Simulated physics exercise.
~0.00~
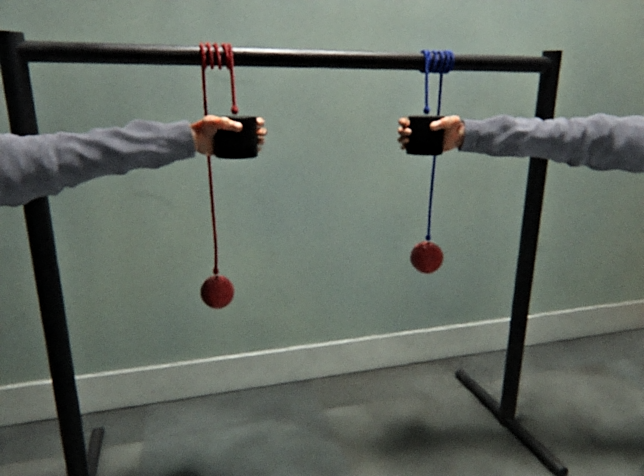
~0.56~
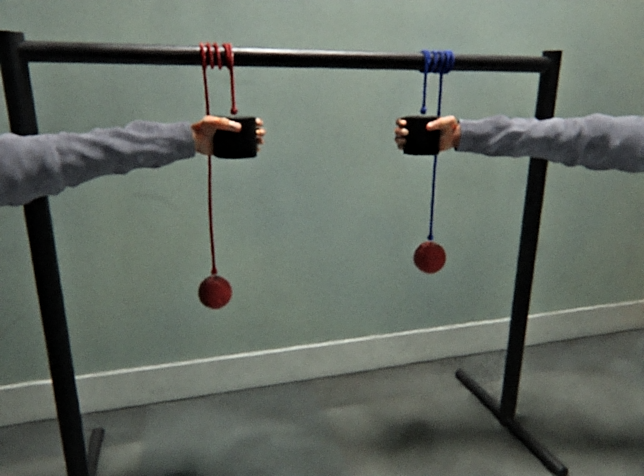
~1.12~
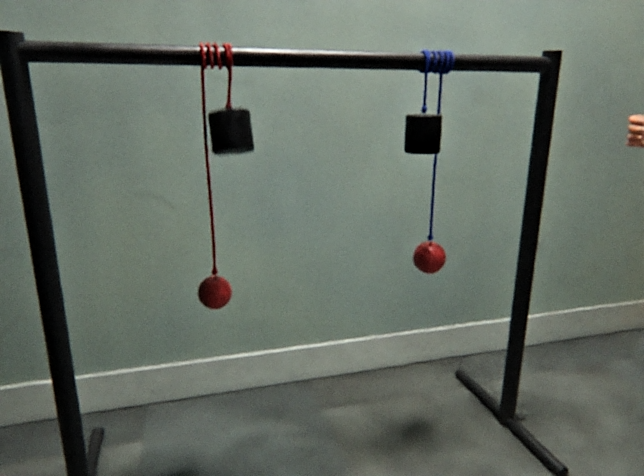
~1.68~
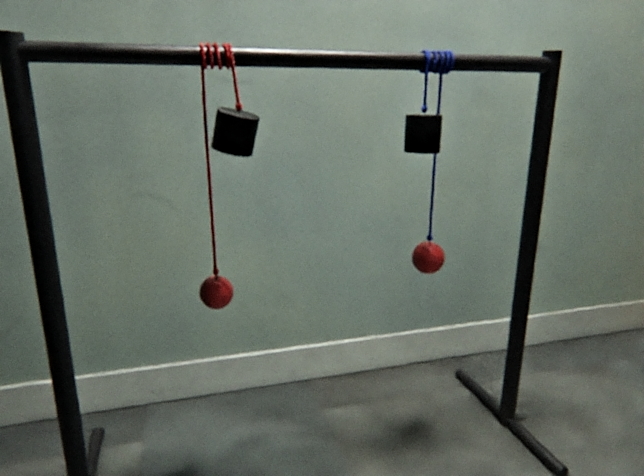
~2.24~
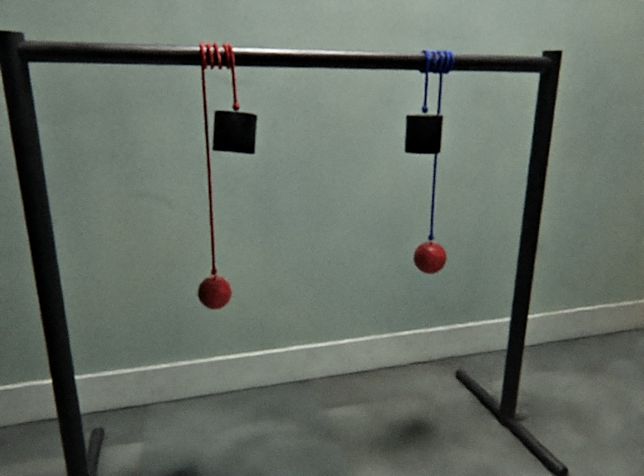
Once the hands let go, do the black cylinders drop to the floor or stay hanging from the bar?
Both black cylinders stay hanging from the bar on their cords.
